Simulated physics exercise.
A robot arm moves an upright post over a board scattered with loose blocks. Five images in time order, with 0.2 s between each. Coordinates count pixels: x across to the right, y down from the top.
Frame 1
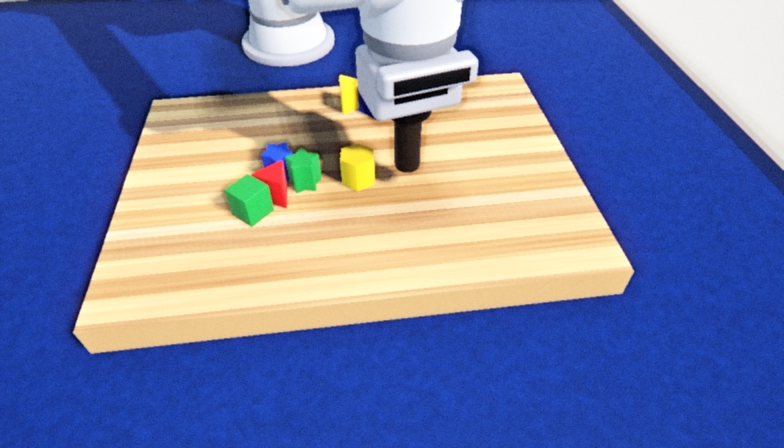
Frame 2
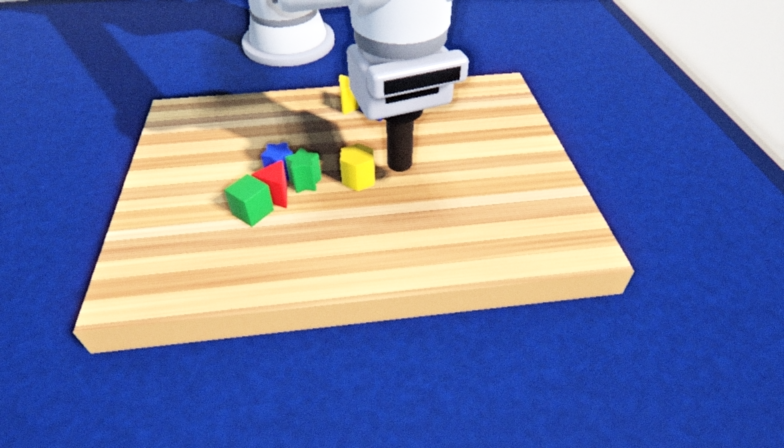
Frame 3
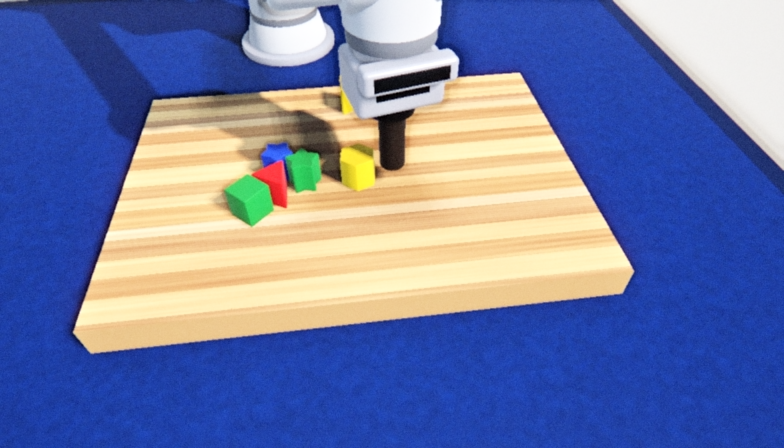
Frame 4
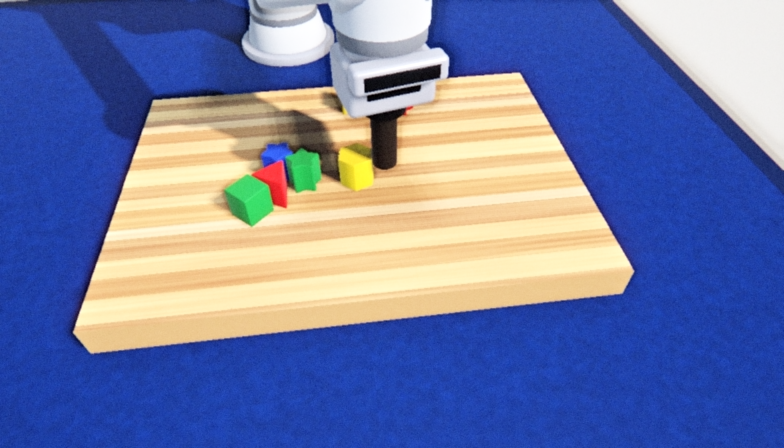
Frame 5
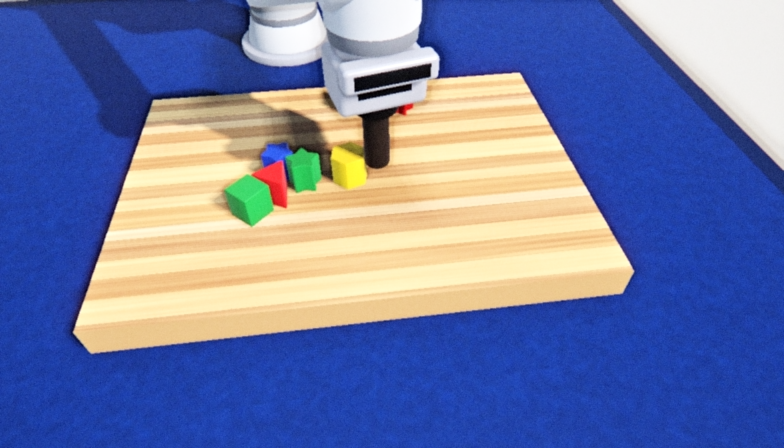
A robot arm holding a dark upright post glides slowly left across a wooden board on a blue surface, approaching a yellow block. The post closes the gap and nudges the yellow block slightly left toward a green star, while the cluster of green, red and blue blocks stays still.
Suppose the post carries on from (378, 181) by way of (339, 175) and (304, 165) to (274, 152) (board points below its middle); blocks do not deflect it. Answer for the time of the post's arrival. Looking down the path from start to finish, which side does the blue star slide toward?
It goes left.
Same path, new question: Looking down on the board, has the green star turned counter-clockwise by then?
Going by the path, yes.
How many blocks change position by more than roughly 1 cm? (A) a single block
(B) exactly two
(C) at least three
Option C.
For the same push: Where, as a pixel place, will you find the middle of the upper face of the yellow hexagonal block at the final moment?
I predict (252, 116).
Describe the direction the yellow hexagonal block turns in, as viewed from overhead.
Direction: Clockwise.
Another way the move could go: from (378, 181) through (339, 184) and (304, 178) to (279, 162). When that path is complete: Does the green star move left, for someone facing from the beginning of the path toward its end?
Final answer: No.
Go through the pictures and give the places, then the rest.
Post tip (407, 166); block tops, red triangular block (271, 172); blue star (277, 150); green star (302, 158); yellow hexagonal block (357, 154), in the first picture.
Post (400, 165); blocks unchanged, in the second picture.
Post (392, 164); blocks unchanged, in the third picture.
Post (385, 163); blocks unchanged, in the fourth picture.
Post (377, 162); red triangular block (271, 172); blue star (277, 150); green star (302, 158); yellow hexagonal block (348, 152), in the fifth picture.
The first path, step by step. One third of the way, post (337, 156); red triangular block (269, 173); blue star (260, 150), turned 15° clockwise; green star (286, 154), turned 45° anticlockwise; yellow hexagonal block (311, 142), turned 20° clockwise.
Two thirds of the way, post (300, 146); red triangular block (268, 173); blue star (249, 153), turned 45° clockwise; green star (276, 152), turned 100° anticlockwise; yellow hexagonal block (279, 130), turned 30° clockwise.
At the end, post (270, 133); red triangular block (268, 173); blue star (245, 154), turned 50° clockwise; green star (273, 150), turned 135° anticlockwise; yellow hexagonal block (252, 116), turned 40° clockwise.
